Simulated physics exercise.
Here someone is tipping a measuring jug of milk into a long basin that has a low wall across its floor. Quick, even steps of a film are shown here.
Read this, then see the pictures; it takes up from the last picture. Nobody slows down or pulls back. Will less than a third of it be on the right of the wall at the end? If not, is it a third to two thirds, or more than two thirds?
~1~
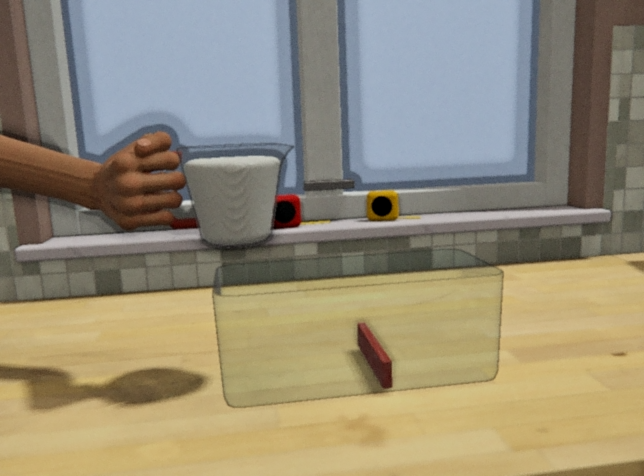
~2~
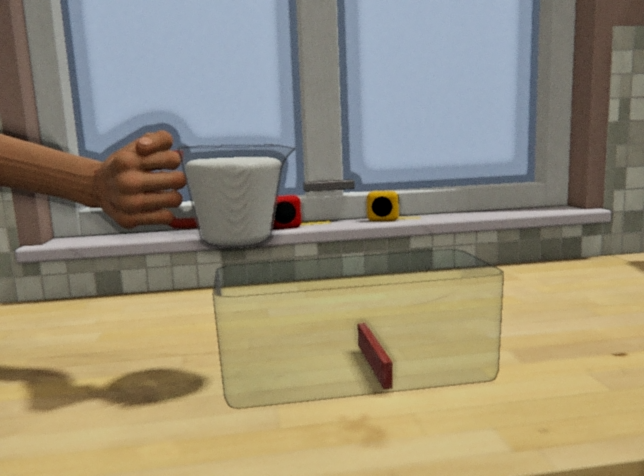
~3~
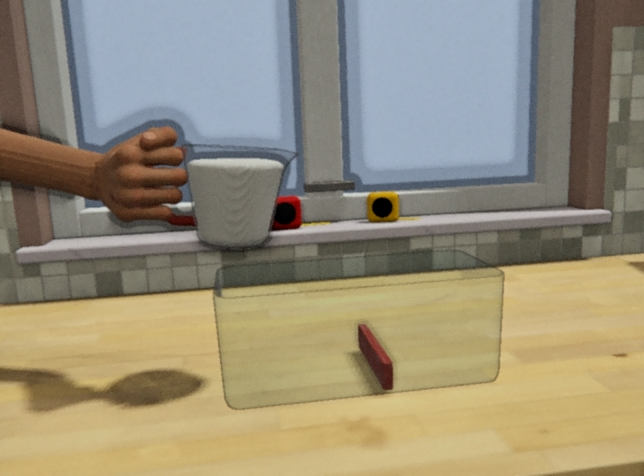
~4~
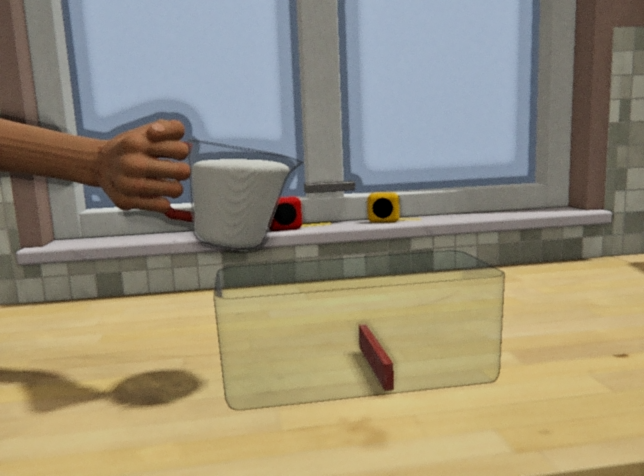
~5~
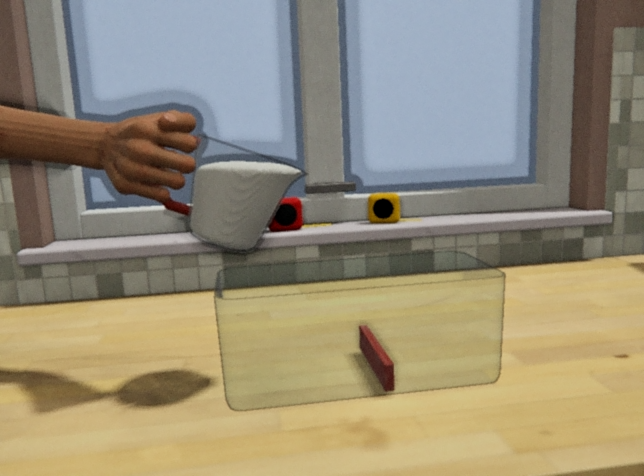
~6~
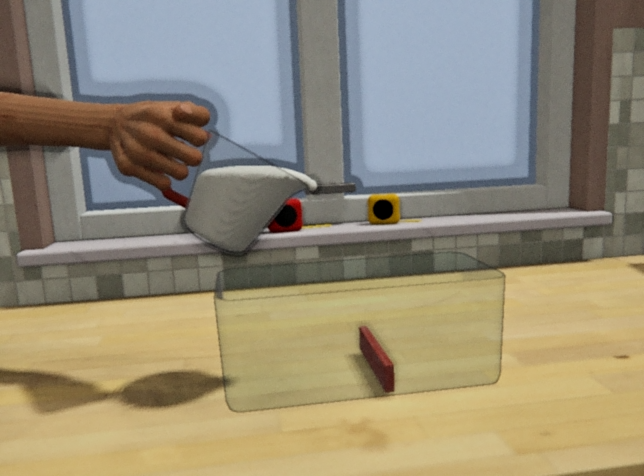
Yes, the right of the wall is going to lack a full third.
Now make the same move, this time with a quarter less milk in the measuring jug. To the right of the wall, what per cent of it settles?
It comes to near 10 per cent.
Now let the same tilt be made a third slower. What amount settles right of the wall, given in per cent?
It comes to 20 per cent or so.
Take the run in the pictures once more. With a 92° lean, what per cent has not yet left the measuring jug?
Roughly 45 %.
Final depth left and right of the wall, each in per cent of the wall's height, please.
It settles around 60 on the left side and around 20 on the right side.
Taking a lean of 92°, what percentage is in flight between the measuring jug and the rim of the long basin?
20 %.
A moment on, the measuring jug is tipped on its side and 43 per cent is still to pour, 31 is left of the wall and 7 right of it.
Next, the measuring jug is tipped right over and 4 per cent is still to pour, 83 is left of the wall and 10 right of it.
Then the measuring jug is tipped right over and 0 per cent is still to pour, 84 is left of the wall and 15 right of it.
Later the measuring jug is tipped right over and 0 per cent is still to pour, 83 is left of the wall and 16 right of it.
Finally, 82 per cent lies left of the wall, 16 right of it and 1 outside.
